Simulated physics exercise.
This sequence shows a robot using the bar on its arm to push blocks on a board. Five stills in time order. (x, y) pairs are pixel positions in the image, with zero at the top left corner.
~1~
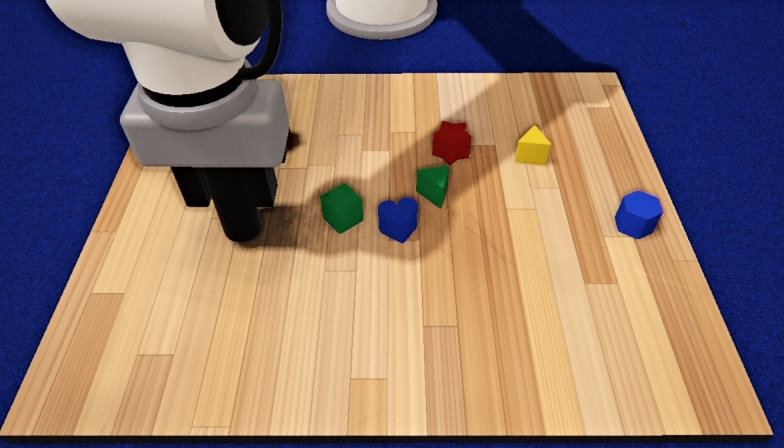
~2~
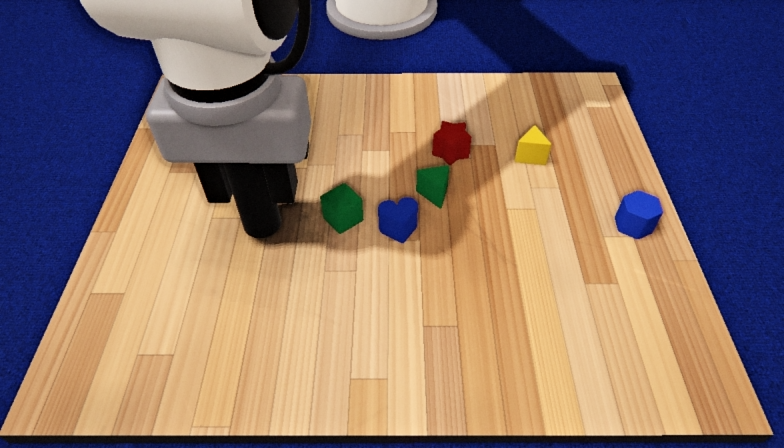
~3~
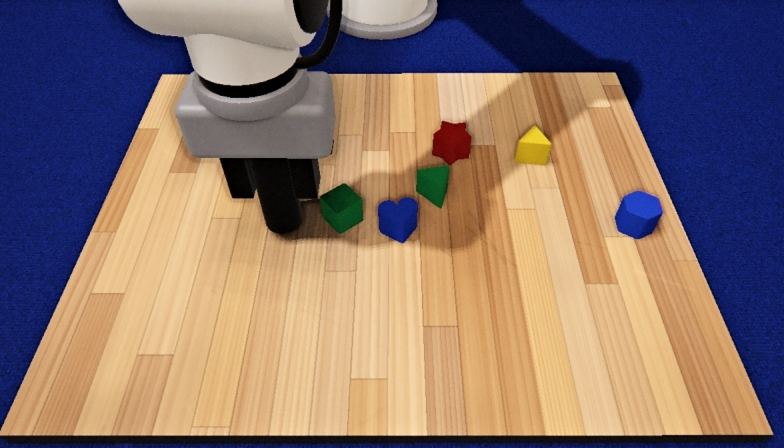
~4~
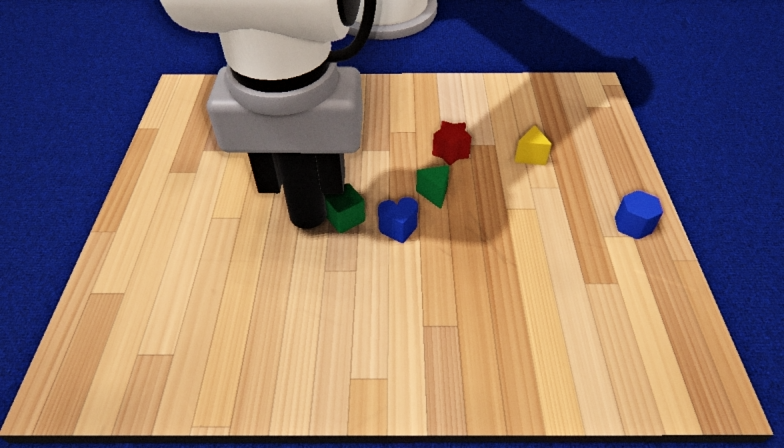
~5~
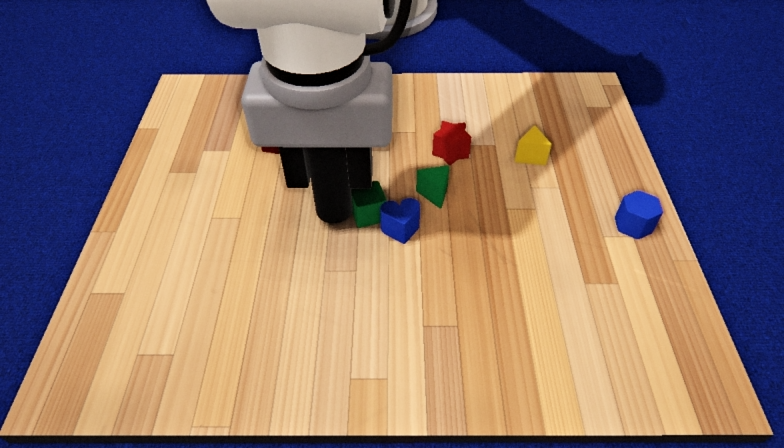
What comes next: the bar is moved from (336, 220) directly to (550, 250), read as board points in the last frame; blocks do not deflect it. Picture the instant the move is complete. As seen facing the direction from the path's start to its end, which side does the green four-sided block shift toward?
Heads left.
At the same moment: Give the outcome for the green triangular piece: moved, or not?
My prediction: It remains in place.
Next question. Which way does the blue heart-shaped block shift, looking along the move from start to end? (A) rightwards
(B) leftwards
The one that fits is A, rightwards.
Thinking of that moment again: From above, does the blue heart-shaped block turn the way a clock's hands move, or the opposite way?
Viewed from overhead, the blue heart-shaped block winds up turned clockwise.
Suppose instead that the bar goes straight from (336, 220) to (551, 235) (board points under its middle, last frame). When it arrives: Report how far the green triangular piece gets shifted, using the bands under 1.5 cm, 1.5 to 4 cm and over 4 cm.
Answer: 1.5 to 4 cm.
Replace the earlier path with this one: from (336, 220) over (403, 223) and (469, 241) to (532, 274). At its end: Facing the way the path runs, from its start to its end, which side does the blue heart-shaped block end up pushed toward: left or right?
Rightward.
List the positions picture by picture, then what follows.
Bar tip at (243, 228); block tops, green four-sided block at (341, 197); blue heart-shaped block at (399, 208); green triangular piece at (436, 174), in the first frame.
Bar at (263, 225); blocks unchanged, in the second frame.
Bar at (284, 220); blocks unchanged, in the third frame.
Bar at (308, 215); green four-sided block at (343, 197), in the fourth frame.
Bar at (334, 210); green four-sided block at (368, 193); blue heart-shaped block at (401, 209); green triangular piece at (436, 174), in the fifth frame.
On the path given first. One third of the way, bar at (405, 221); green four-sided block at (407, 184), turned 60° anticlockwise; blue heart-shaped block at (444, 218), turned 25° clockwise.
Two thirds of the way, bar at (478, 231); green four-sided block at (407, 184), turned 60° anticlockwise; blue heart-shaped block at (510, 240), turned 80° clockwise.
At the end, bar at (553, 240); green four-sided block at (407, 184), turned 60° anticlockwise; blue heart-shaped block at (540, 255), turned 155° clockwise; green triangular piece in place.
